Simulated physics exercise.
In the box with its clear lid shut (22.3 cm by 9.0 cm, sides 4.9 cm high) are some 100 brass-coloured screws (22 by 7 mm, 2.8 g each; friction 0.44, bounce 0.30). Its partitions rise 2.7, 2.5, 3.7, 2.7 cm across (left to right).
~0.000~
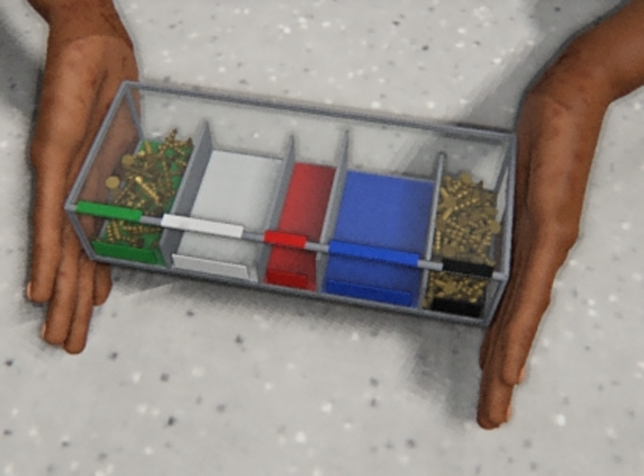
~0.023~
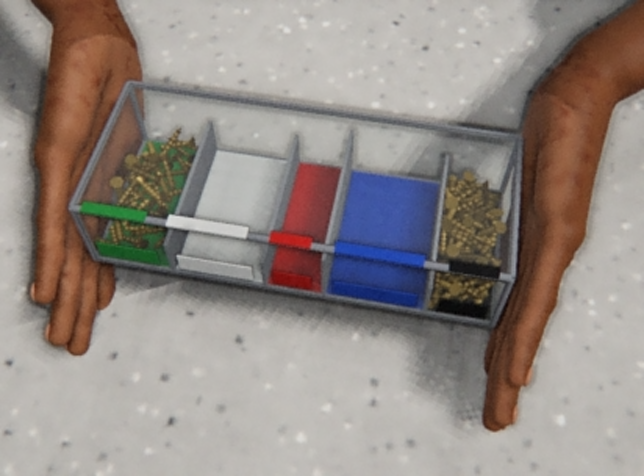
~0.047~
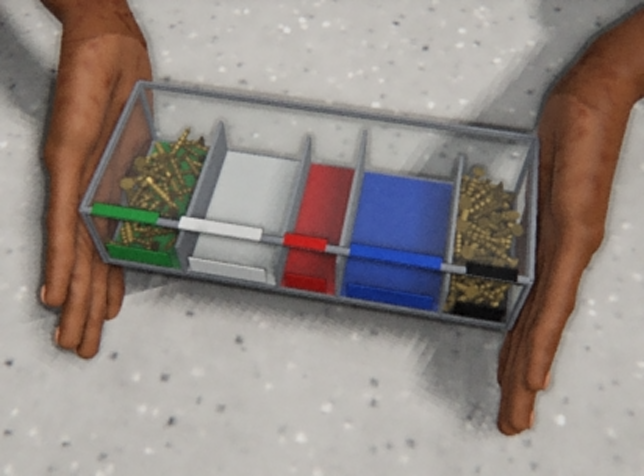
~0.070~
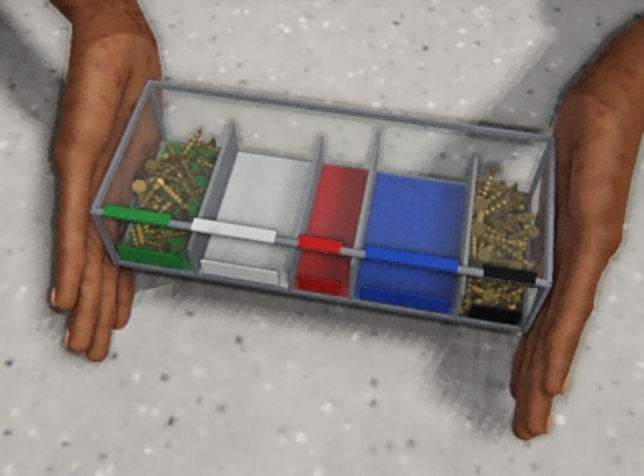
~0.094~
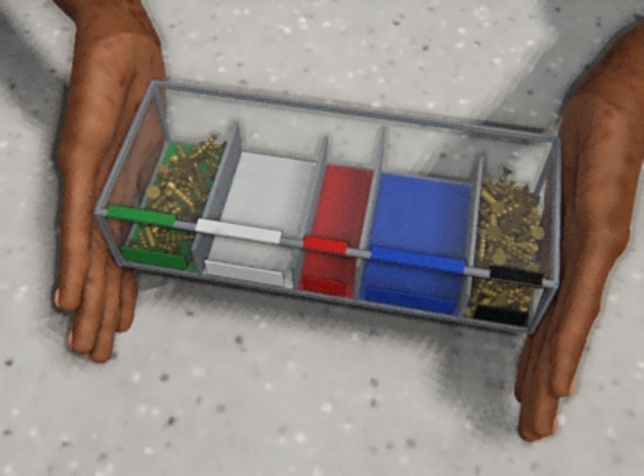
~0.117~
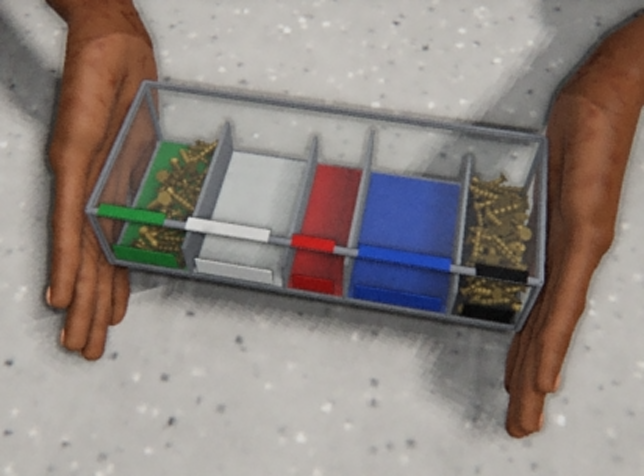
On a speckled surface, two hands slide a clear divided box of screws slightly right, then left.
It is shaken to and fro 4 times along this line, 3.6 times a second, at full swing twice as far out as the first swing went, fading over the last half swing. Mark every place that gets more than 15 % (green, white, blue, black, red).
Green above, white below, blue below, black above, red below.
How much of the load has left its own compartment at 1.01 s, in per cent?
Some 10 per cent.
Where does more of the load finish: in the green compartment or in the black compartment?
The larger share is in the black compartment.
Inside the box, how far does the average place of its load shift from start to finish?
About 1.0 cm.
After 0.46 s, tilt 0 degrees; green 40 %, white 5 %, black 60 %; middle of all pieces near (291, 221).
After 0.75 s, tilt 0 degrees; green 35 %, white 5 %, black 60 %; middle of all pieces near (283, 221).
Then, at 1.01 s, tilt 0 degrees; green 35 %, white 10 %, black 55 %; middle of all pieces near (310, 226).
Then, at 1.27 s, tilt 0 degrees; green 35 %, white 5 %, black 55 %; middle of all pieces near (341, 229).
At rest (1.6 s), green 35 %, white 5 %, blue 0 %, black 55 %, red 0 %.
